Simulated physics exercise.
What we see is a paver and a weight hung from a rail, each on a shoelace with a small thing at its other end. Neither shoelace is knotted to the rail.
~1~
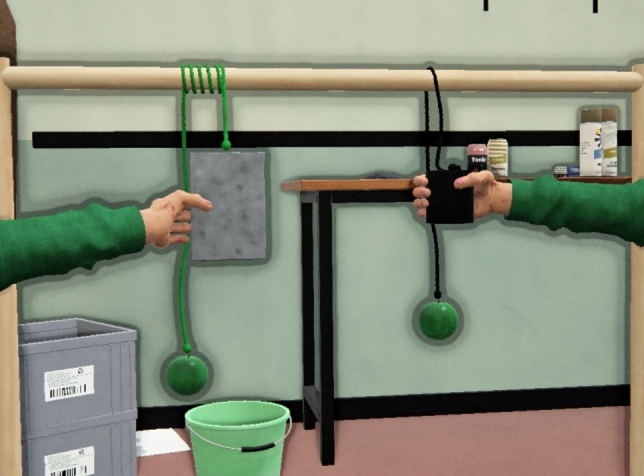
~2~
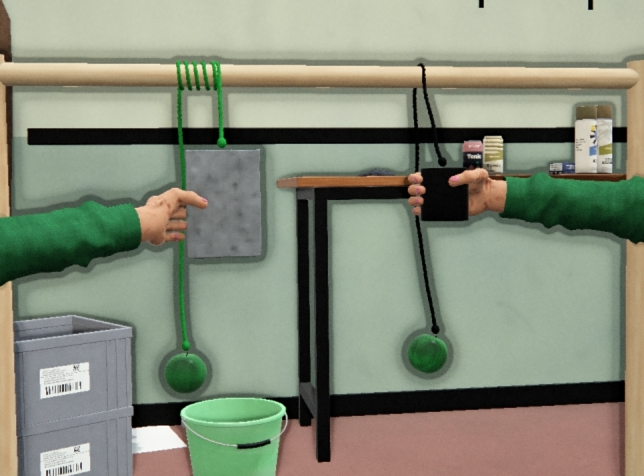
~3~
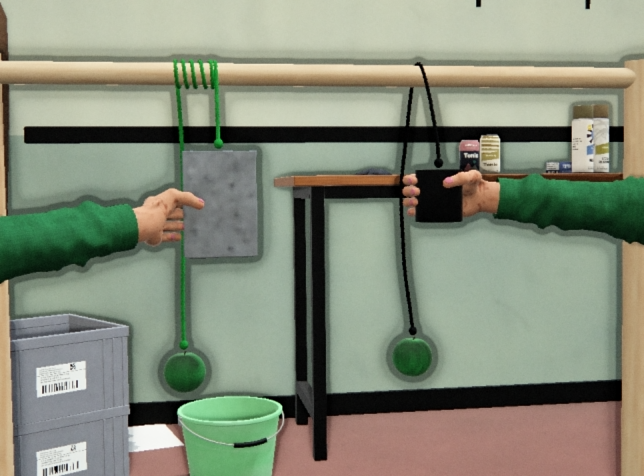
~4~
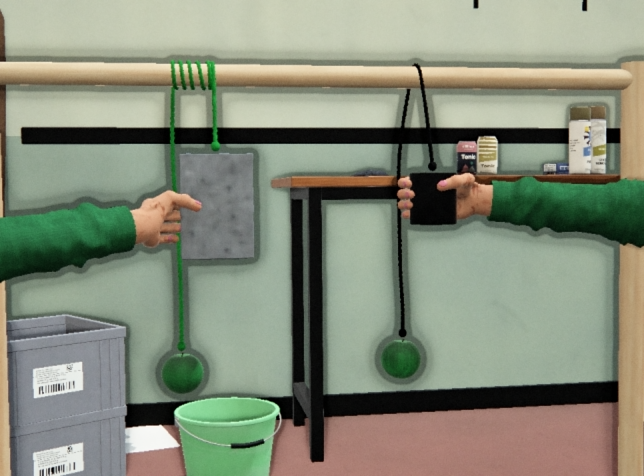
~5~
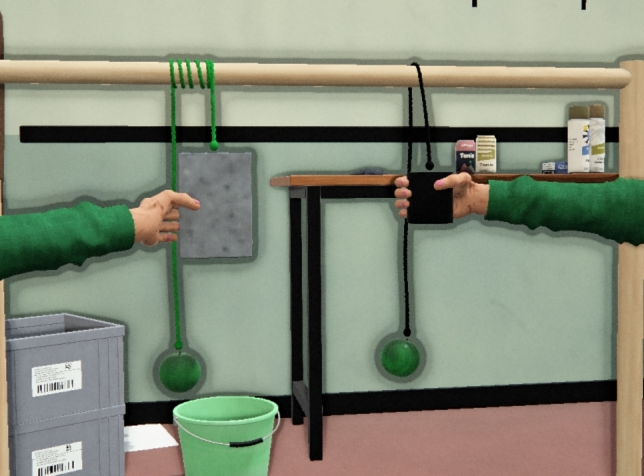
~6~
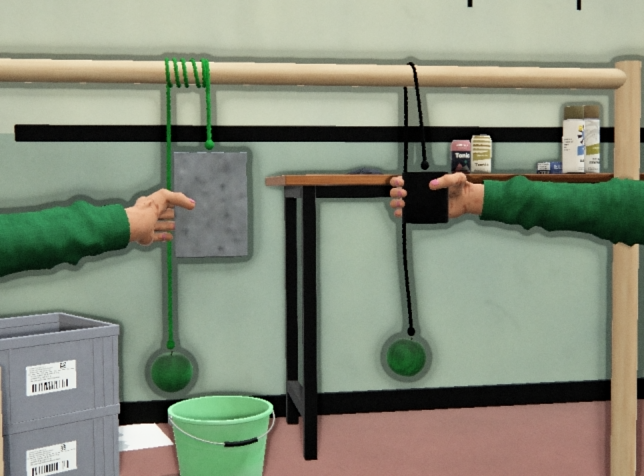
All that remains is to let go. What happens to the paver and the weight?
Outcome: The paver is held, the weight pulls its rope through.
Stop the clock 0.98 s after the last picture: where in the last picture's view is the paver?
At about (213, 176).
Then, 0.54 s on from there, paver off the floor near (208, 195); weight on the floor.
Then, 0.98 s on from there, paver off the floor near (212, 176); weight on the floor.
In the end, paver off the floor near (203, 186); weight on the floor. The paver keeps its height and the weight runs down to the floor.
